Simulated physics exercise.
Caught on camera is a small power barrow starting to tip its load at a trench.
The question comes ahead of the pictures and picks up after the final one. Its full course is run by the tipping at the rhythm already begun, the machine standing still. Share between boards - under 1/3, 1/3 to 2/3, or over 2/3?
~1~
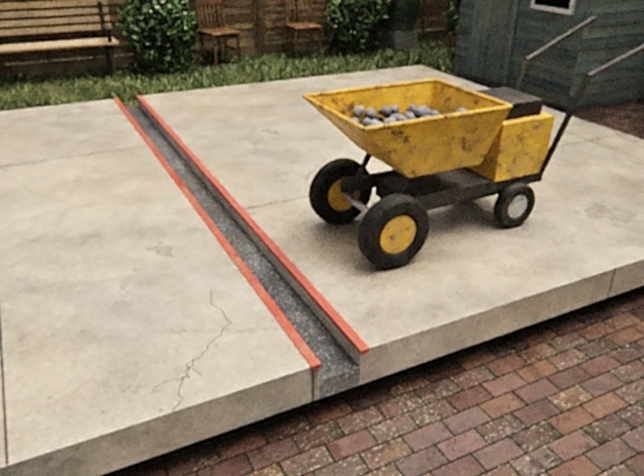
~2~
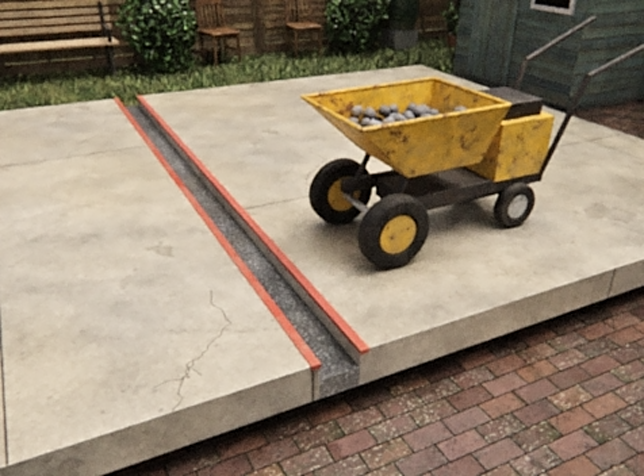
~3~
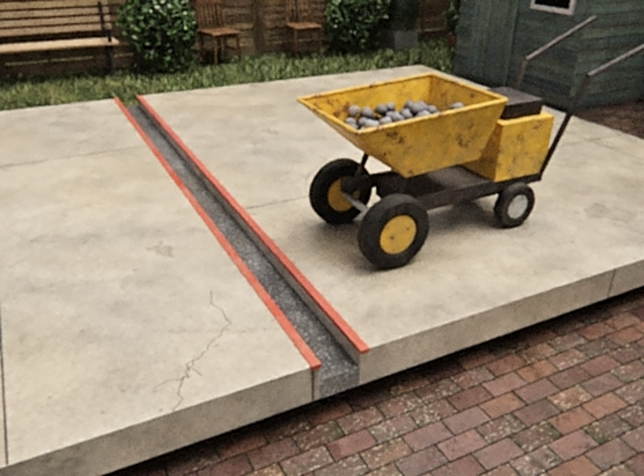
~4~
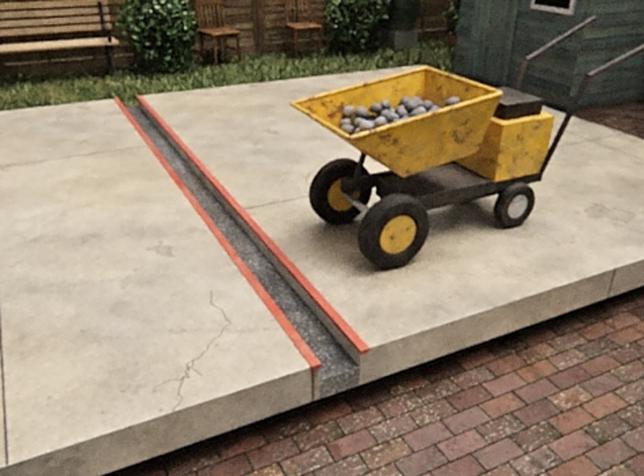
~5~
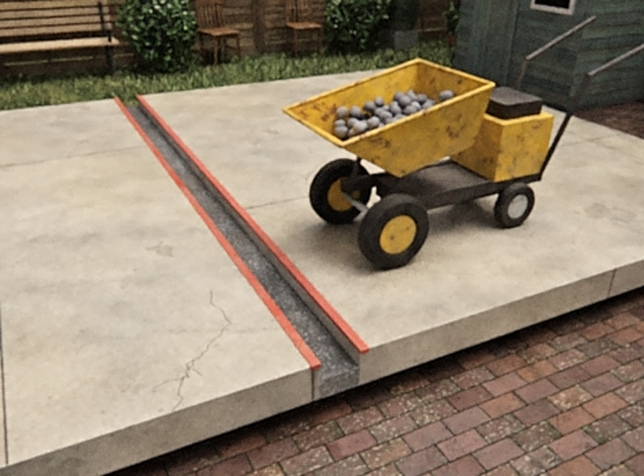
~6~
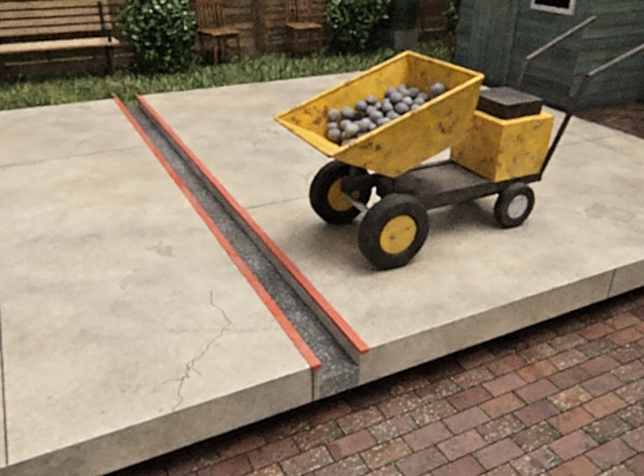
I expect the trench to receive below one third of the load.
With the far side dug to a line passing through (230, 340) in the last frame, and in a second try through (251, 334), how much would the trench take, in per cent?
Roughly 90 per cent, then roughly 70 per cent.
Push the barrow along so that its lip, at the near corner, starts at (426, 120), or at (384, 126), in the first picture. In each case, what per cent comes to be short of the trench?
First try: Some 30 %; second try: 0 %.
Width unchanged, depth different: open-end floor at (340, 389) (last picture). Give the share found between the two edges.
Estimate: Approx. 20 %.
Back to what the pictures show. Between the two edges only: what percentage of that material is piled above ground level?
Estimate: Close to 20 in a hundred.
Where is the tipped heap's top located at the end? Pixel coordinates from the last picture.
The top settles at about (207, 261).
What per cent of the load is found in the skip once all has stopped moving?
Something like 15 in every hundred.
Just after the last frame, skip tipped steeply; every one in the skip.
A moment on, skip tipped right over; roughly two thirds in the skip; just a few in or heaped over the trench; roughly a third beyond it.
Further on, skip tipped right over; roughly a quarter in the skip; about a tenth in or heaped over the trench; roughly two thirds beyond it.
When it is over, skip tipped right over; roughly a quarter in the skip; about a tenth in or heaped over the trench; roughly two thirds beyond it.
